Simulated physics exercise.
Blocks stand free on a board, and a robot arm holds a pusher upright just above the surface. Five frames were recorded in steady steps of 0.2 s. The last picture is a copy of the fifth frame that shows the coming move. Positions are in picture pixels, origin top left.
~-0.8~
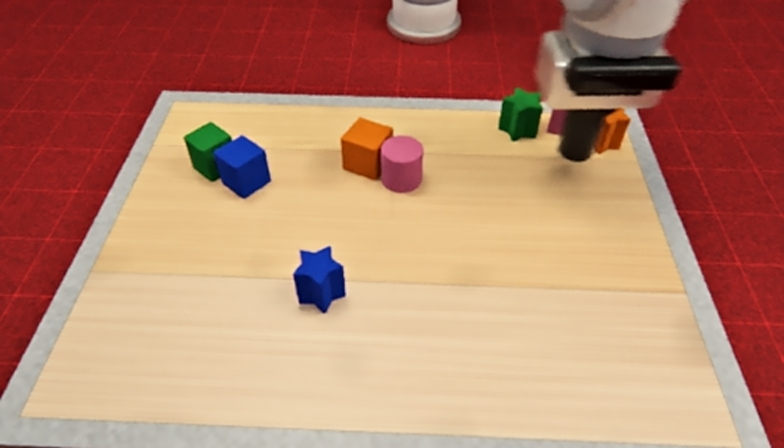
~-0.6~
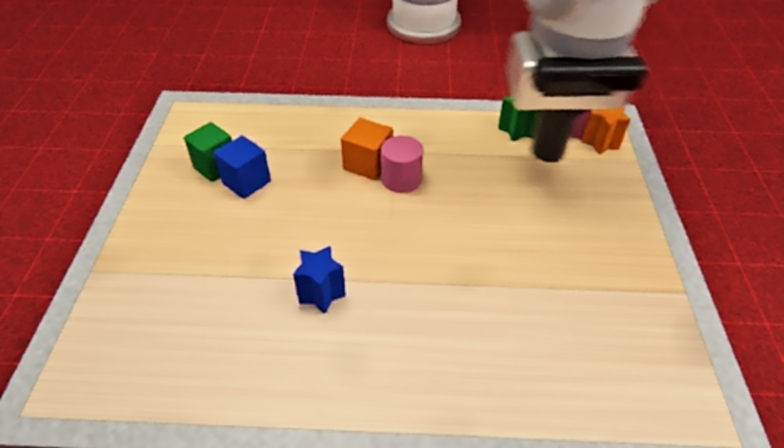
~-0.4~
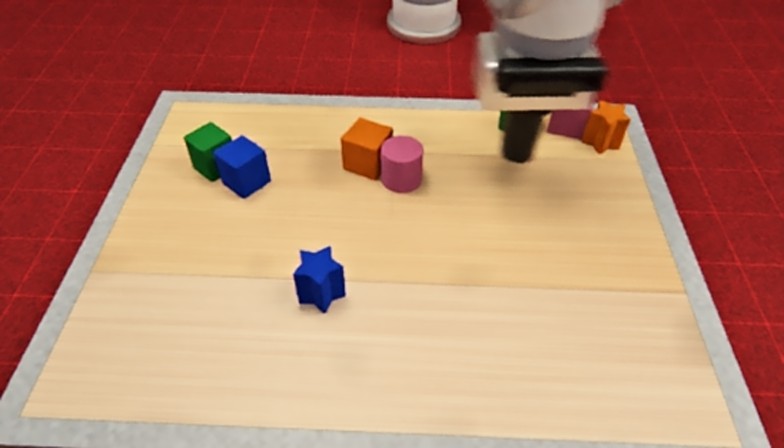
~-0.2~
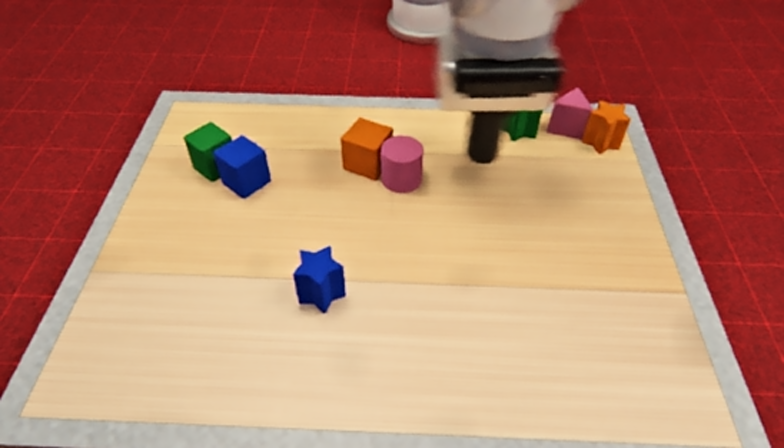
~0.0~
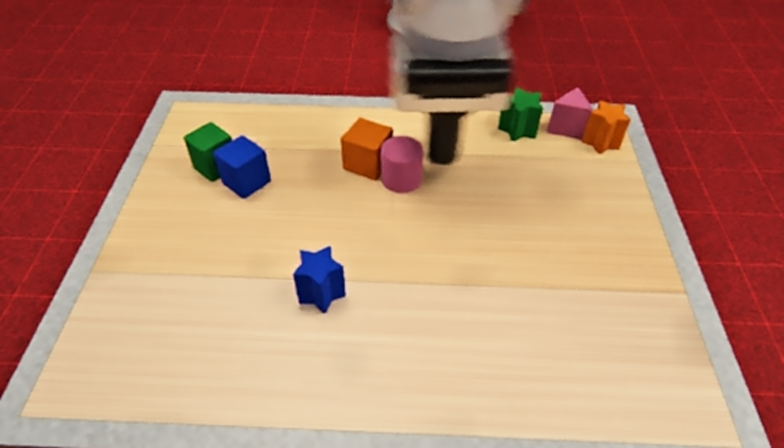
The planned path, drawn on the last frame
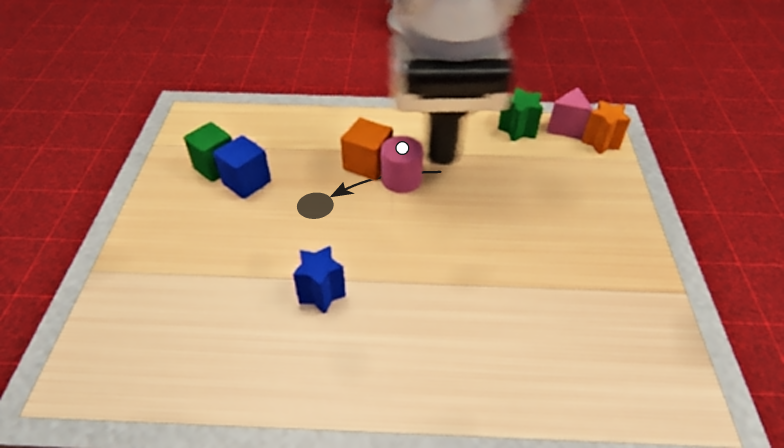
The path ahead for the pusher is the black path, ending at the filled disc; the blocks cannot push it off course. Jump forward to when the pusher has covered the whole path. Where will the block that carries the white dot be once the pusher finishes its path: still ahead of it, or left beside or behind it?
When the path is over, you would find the block that carries the white dot still in front of the pusher.
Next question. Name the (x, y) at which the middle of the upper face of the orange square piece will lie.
It sits at (341, 129).
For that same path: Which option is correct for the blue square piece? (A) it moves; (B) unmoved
B
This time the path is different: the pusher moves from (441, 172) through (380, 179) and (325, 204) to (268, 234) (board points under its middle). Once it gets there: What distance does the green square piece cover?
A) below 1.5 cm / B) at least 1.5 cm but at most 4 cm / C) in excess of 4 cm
Answer: A.
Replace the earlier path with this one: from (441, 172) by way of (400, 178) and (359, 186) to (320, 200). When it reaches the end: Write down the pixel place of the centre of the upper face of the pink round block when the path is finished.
I think it will end close to (280, 187).
Drawn move, from (441, 172) through (396, 175) and (354, 186) to (315, 205); the dot is on the pink round block.
On the path given first. One third of the way, pusher (395, 157); orange square piece (351, 131), turned 40° clockwise; pink round block (361, 158).
Two thirds of the way, pusher (352, 168); orange square piece (341, 129), turned 45° clockwise; pink round block (320, 174).
At the end, pusher (313, 188); blue square piece still; orange square piece (341, 129), turned 45° clockwise; pink round block (280, 197).
